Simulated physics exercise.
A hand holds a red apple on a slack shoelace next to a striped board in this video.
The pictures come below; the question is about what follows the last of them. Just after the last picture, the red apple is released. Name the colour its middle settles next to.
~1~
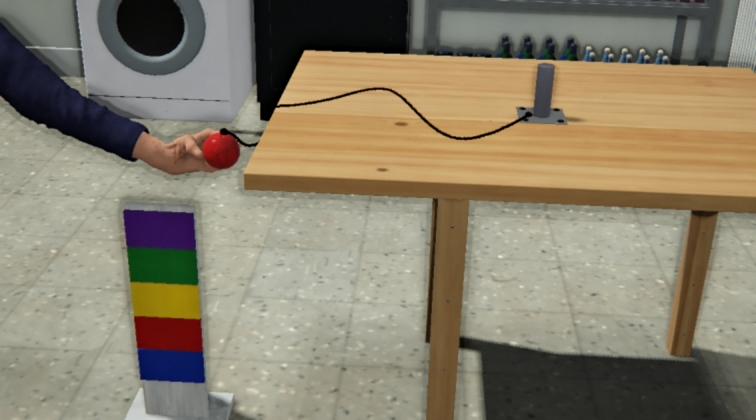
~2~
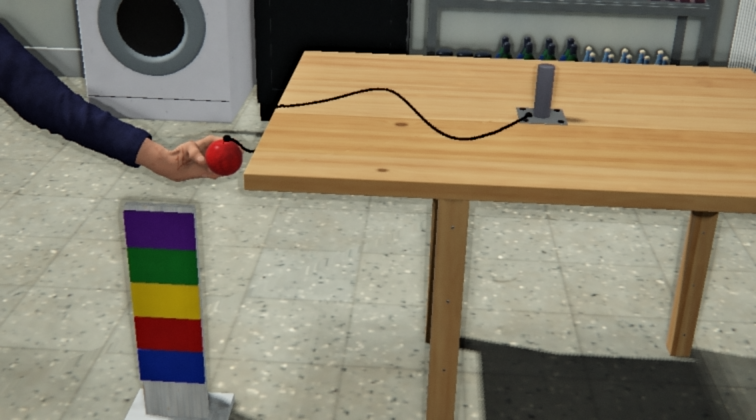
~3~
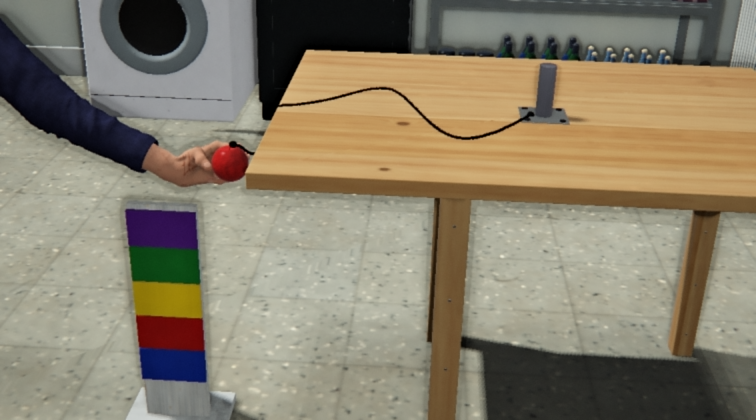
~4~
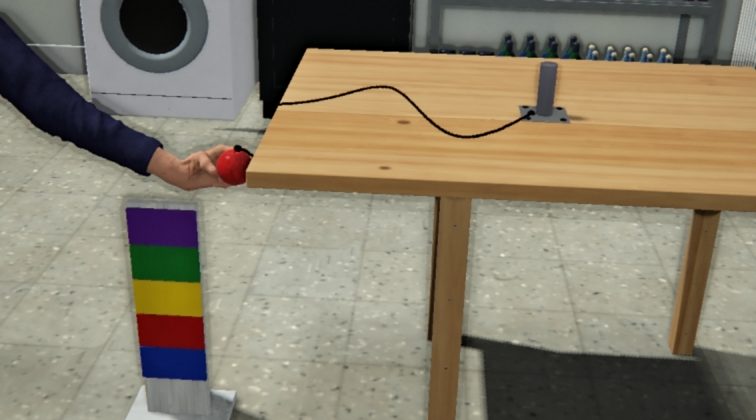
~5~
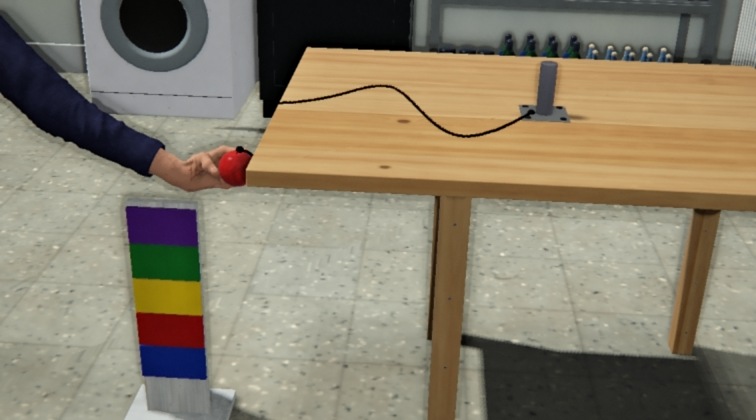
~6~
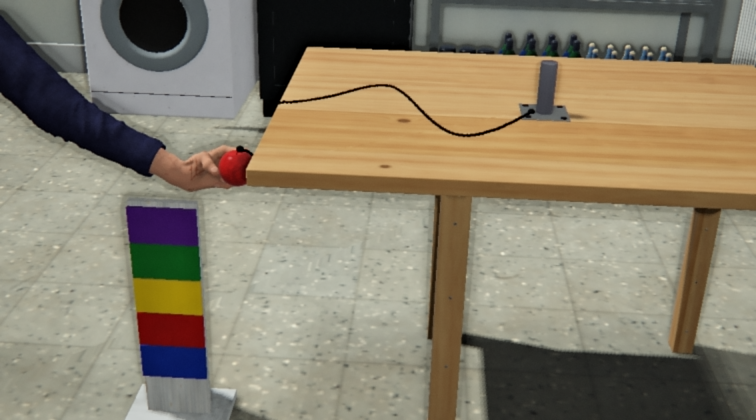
Its middle settles next to red.
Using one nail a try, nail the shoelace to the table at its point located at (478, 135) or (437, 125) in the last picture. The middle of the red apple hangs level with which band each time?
For the first place it's yellow, and for the second yellow.
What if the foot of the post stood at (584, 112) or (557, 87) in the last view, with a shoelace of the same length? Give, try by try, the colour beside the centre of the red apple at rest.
Result per try, in order: Yellow / yellow.
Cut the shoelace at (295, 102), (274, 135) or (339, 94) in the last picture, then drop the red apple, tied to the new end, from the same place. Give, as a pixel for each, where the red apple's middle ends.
Try 1: (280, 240); try 2: (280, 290); try 3: (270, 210).
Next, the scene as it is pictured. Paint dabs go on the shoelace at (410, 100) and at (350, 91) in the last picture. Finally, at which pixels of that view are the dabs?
First one close to (309, 112), second close to (276, 175).
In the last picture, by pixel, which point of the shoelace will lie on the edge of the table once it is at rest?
Near (396, 88).
Soon after, apple near (248, 331); level with red.
After that, apple near (300, 323); level with red.
And then, apple near (270, 335); level with red.
In the end, apple near (281, 336); level with red. At red.
